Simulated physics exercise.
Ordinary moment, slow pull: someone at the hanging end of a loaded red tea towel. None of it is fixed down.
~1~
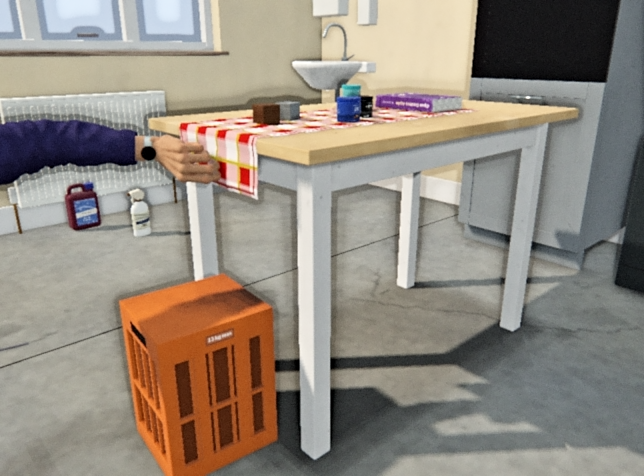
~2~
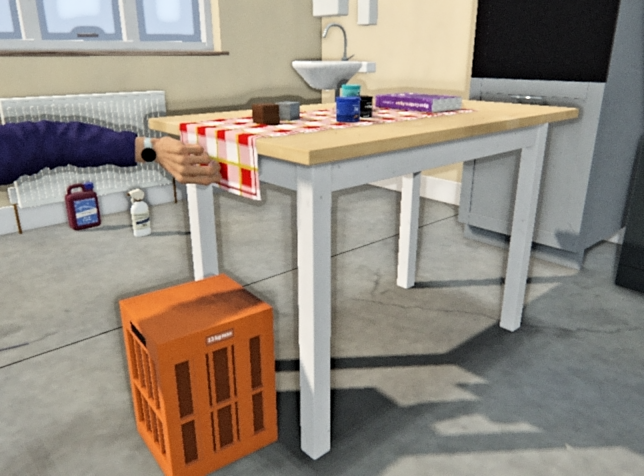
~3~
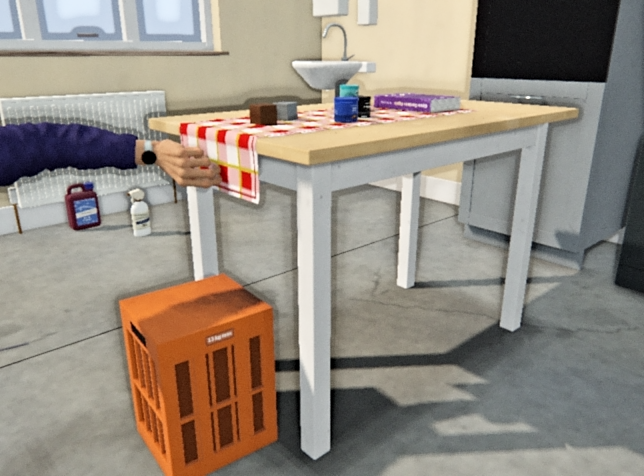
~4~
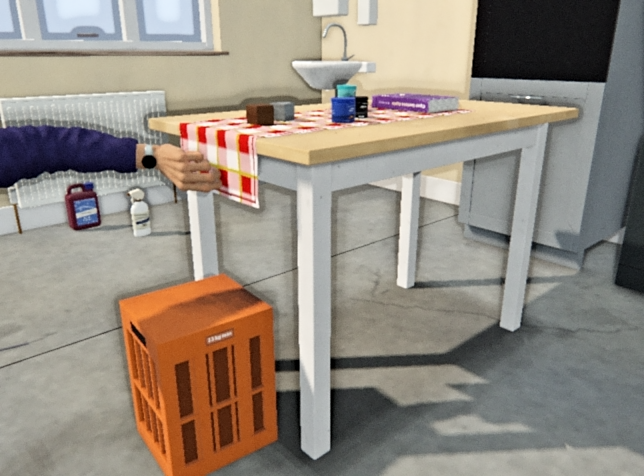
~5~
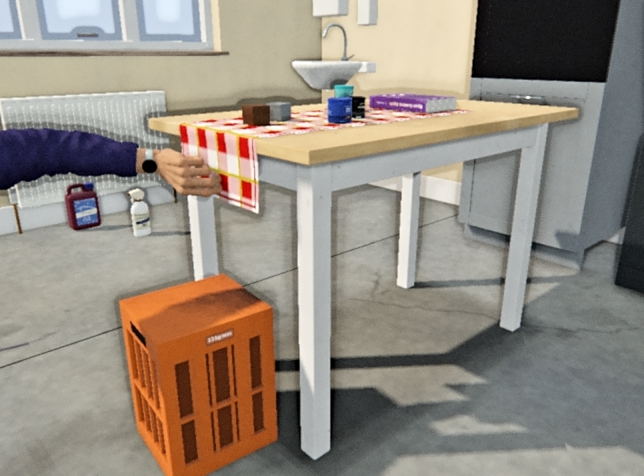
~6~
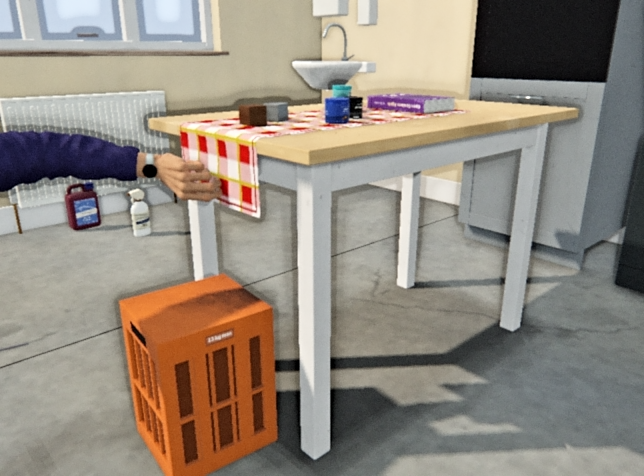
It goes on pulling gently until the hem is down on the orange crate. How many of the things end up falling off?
Two things are going to come down.
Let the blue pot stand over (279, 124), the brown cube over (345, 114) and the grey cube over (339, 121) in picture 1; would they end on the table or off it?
As for the blue pot, it leaves the top; the brown cube, it holds its spot; the grey cube, it holds its spot.
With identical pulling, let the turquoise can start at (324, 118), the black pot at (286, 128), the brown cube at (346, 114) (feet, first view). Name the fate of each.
Turquoise can stays, black pot gone, brown cube stays.
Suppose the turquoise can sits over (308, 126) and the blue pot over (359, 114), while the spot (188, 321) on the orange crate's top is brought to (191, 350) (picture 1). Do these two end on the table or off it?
Turquoise can is gone, blue pot stays.
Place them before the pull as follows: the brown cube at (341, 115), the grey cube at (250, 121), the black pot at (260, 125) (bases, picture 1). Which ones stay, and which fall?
I'd say the brown cube hangs on, the grey cube takes a fall, and the black pot takes a fall.
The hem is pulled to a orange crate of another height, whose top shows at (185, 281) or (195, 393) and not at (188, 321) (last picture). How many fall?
That would make 1 and 4.
Soon after, hem near (221, 256); brown cube gone.
Then, hem on the crate; brown cube and grey cube gone.
At rest, hem on the crate; brown cube and grey cube gone. The count of fallen things is two.
